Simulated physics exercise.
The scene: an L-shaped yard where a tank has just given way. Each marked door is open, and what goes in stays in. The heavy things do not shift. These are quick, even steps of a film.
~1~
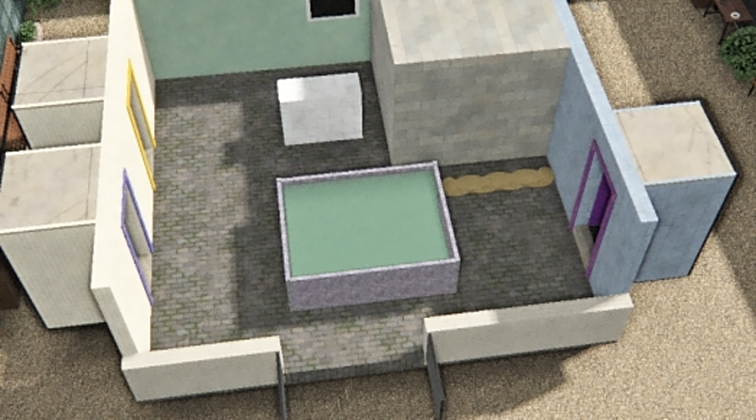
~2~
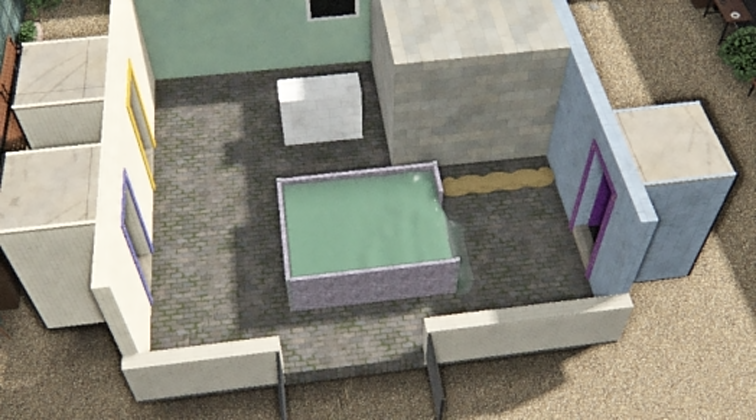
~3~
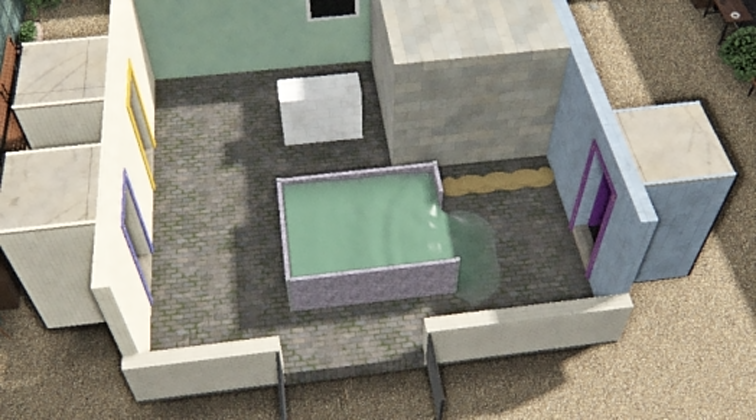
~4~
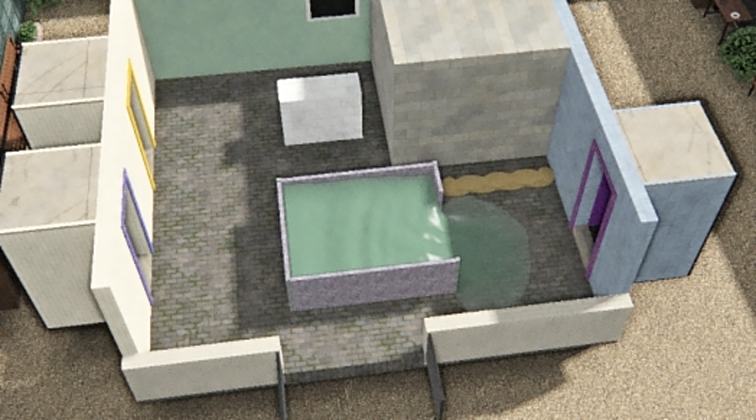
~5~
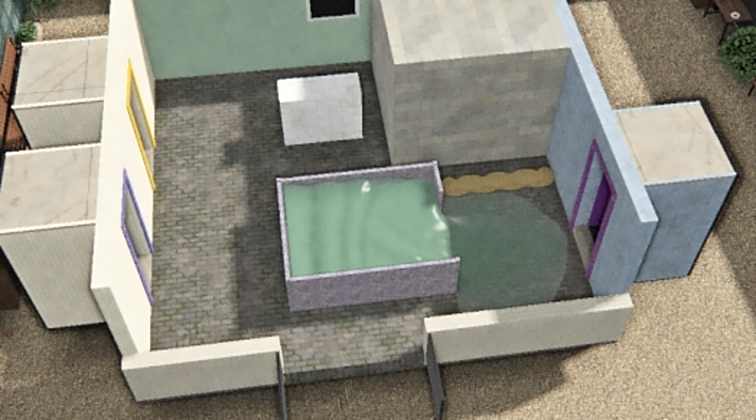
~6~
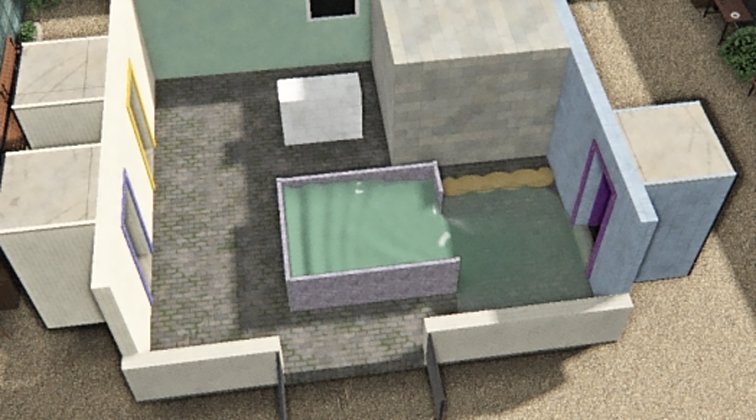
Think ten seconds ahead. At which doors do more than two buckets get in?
The purple door takes more than that; the blue door stays under that; the yellow door stays under that.
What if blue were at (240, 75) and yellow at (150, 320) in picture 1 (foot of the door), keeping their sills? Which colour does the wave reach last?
I say the blue door.
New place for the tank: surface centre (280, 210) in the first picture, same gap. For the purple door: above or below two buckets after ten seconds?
In short: The purple door lets more in.
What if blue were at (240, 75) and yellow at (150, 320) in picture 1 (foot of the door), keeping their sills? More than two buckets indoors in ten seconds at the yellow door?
The yellow door floods.
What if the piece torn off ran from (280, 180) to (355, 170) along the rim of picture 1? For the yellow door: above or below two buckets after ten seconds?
Then: Yellow is over.
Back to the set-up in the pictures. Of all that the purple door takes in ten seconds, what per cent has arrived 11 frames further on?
Near 45 in a hundred.
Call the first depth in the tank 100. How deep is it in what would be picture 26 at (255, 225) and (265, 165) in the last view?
In turn 0 and 0 in a hundred.
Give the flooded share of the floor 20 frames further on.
Roughly 35 per cent.
A moment on, water covers 20 % of the floor; the purple door far over two buckets in, the blue door not reached, the yellow door not reached.
Next, water covers 20 % of the floor; the purple door far over two buckets in, the blue door not reached, the yellow door not reached.
Then, water covers 35 % of the floor; the purple door far over two buckets in, the blue door not reached, the yellow door not reached.
Later, water covers 60 % of the floor; the purple door far over two buckets in, the blue door wet at the sill, nothing in, the yellow door not reached.
In the end, water covers 80 % of the floor; the purple door far over two buckets in, the blue door under two buckets in, the yellow door under two buckets in.
